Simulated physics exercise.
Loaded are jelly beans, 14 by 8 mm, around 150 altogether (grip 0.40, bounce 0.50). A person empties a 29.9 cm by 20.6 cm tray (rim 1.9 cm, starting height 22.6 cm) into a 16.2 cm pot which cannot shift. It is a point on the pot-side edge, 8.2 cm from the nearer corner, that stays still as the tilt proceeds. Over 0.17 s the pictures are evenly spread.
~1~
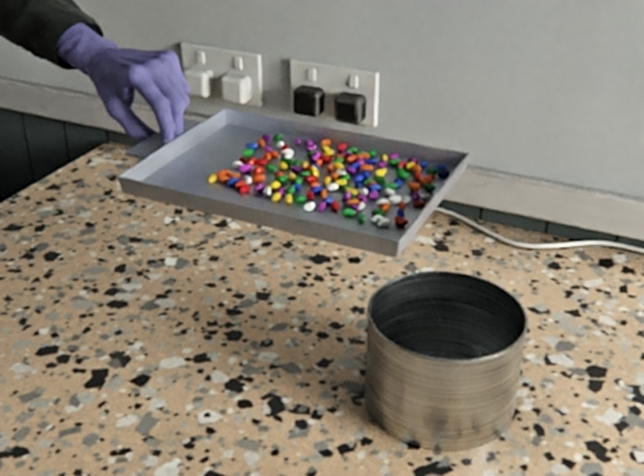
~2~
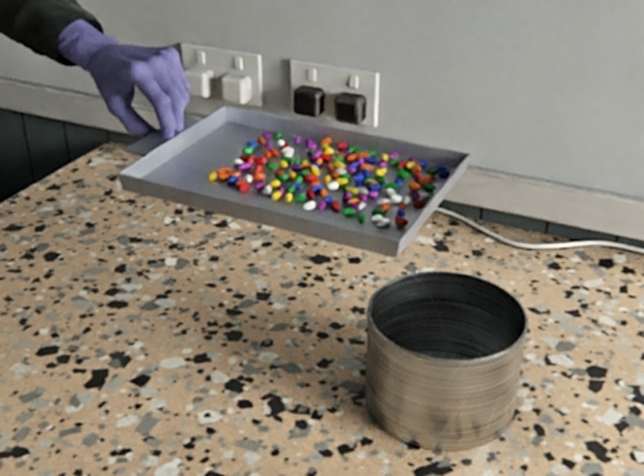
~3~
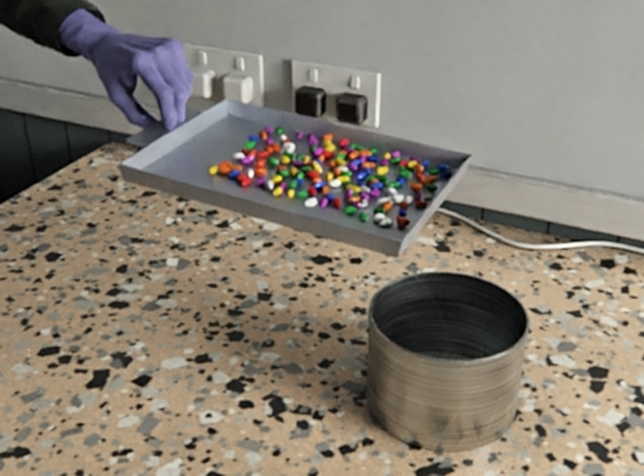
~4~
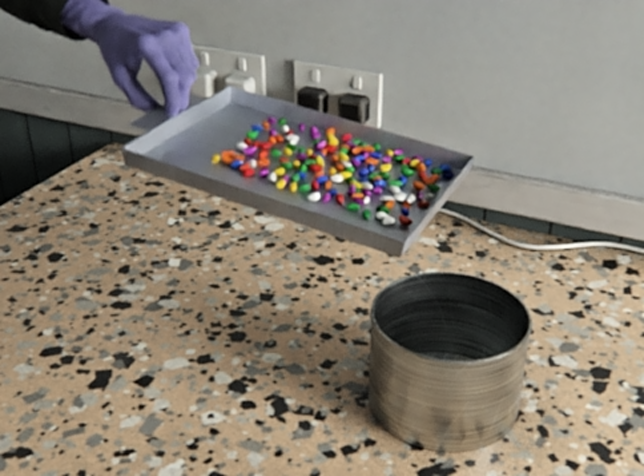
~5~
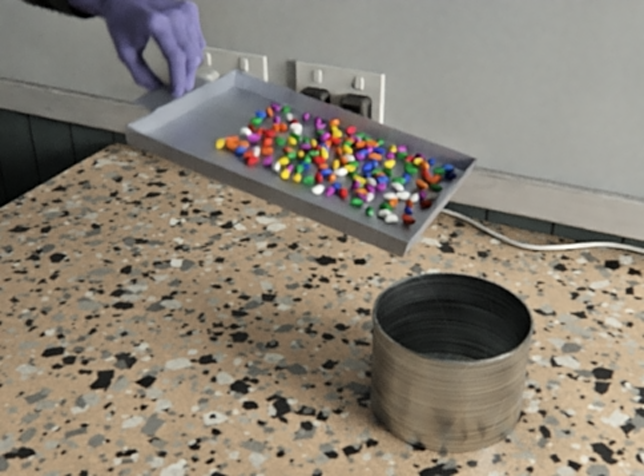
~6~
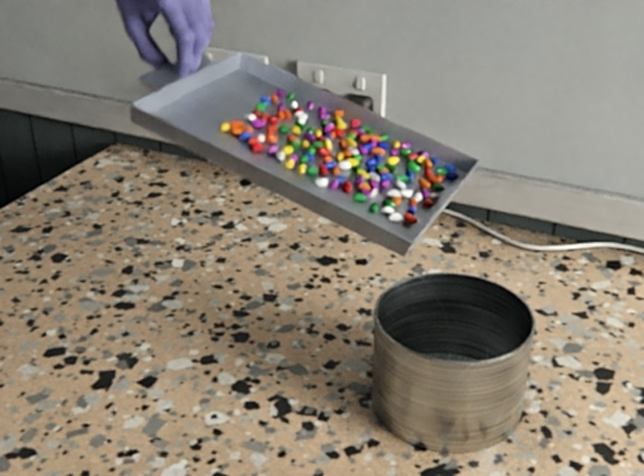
A purple-gloved hand held one end of a shallow grey tray of colourful jelly beans above a speckled counter, then steadily raised that left end, tilting the tray toward a round metal pot.
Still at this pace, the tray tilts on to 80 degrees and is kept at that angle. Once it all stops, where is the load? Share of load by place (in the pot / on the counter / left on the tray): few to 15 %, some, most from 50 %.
Pot: Some; counter: Some; left on the tray: Some.
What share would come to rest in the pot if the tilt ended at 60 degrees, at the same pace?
20 %.
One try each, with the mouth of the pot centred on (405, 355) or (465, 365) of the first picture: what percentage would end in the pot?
Roughly 5 and 10 percent.
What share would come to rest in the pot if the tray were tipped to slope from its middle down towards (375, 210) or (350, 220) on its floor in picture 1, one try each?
That would be close to 40 per cent and then close to 20 per cent.
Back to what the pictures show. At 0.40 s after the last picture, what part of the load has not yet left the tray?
About 100%.
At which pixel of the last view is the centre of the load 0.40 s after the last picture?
Around (453, 181).
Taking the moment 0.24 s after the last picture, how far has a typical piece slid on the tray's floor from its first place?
Around 4 centimetres.
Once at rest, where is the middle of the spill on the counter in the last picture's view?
Spill centre at rest: About (560, 366).
Then, 0.24 s after the last picture, tilt 48 degrees; the tray holds 100 %, the pot 0 %.
Then, 0.40 s after the last picture, tilt 69 degrees; the tray holds 100 %, the pot 0 %.
Then, 0.69 s after the last picture, tilt 80 degrees; the tray holds 35 %, the pot 30 %.
In the end, pot 35 %, counter 35 %, tray 30 %.
